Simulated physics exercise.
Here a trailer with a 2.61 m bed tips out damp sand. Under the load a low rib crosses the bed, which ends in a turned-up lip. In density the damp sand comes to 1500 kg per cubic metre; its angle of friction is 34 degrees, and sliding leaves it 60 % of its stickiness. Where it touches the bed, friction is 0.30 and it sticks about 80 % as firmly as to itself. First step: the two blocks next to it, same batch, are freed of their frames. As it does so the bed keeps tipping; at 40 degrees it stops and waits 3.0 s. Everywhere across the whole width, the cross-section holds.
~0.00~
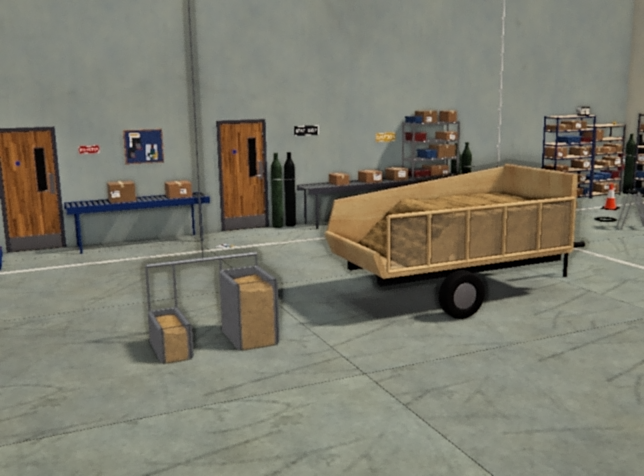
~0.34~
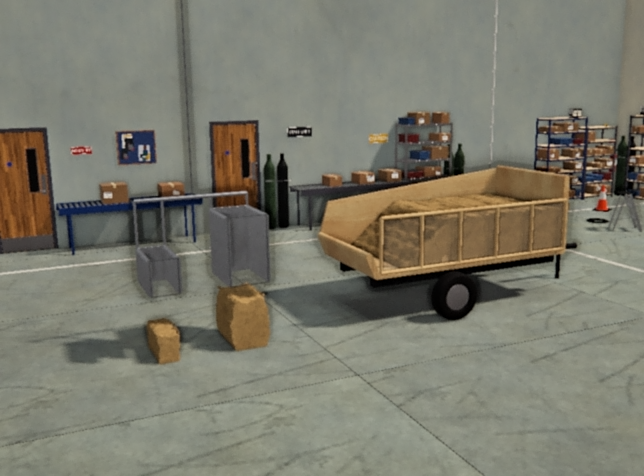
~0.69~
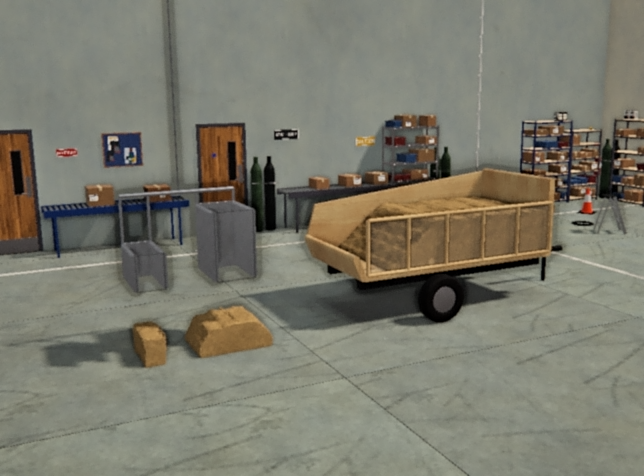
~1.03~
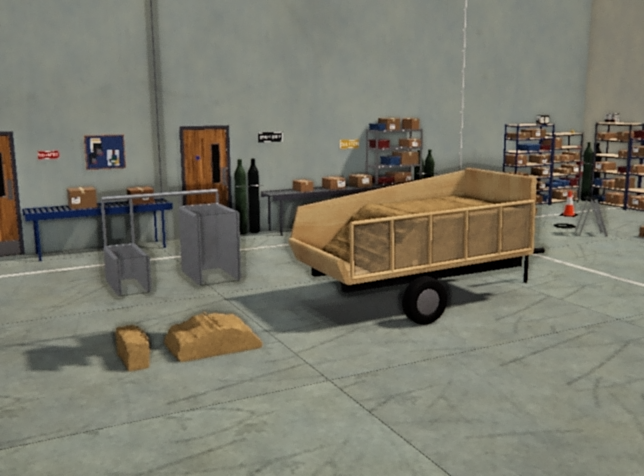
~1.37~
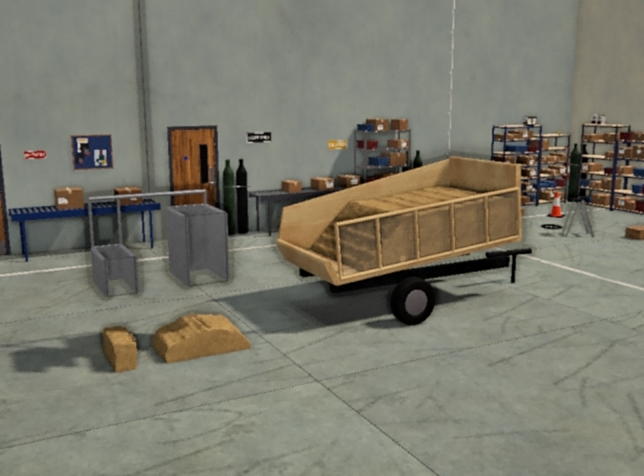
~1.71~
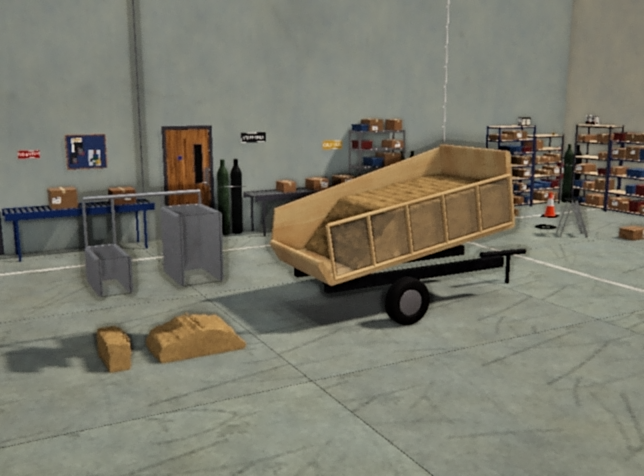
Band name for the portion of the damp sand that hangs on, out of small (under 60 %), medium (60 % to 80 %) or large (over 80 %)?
Small is the band.
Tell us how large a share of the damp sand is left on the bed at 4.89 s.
Roughly 100 per cent.
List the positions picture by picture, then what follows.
Top of the high end at (573, 177), tilt 0 degrees; foremost bit of the damp sand at (413, 265); block heights 30 cm, 62 cm (left to right), in the first picture.
Top of the high end at (565, 179), tilt 0 degrees; foremost bit of the damp sand at (406, 266); block heights 30 cm, 55 cm (left to right), in the second picture.
Top of the high end at (550, 182), tilt 0 degrees; foremost bit of the damp sand at (393, 269); block heights 30 cm, 32 cm (left to right), in the third picture.
Top of the high end at (532, 181), tilt 1 degrees; foremost bit of the damp sand at (377, 269); block heights 29 cm, 30 cm (left to right), in the fourth picture.
Top of the high end at (516, 168), tilt 5 degrees; foremost bit of the damp sand at (365, 268); block heights 29 cm, 29 cm (left to right), in the fifth picture.
Top of the high end at (506, 155), tilt 9 degrees; foremost bit of the damp sand at (359, 266); block heights 29 cm, 29 cm (left to right), in the sixth picture.
After 2.66 s, the tilt is 20 degrees and 100 % is on the bed.
After 3.77 s, the tilt is 33 degrees and 100 % is on the bed.
After 4.89 s, the tilt is 40 degrees and 100 % is on the bed.
After 6.00 s, the tilt is 40 degrees and 72 % is on the bed.
After 7.48 s, the tilt is 40 degrees and 52 % is on the bed.
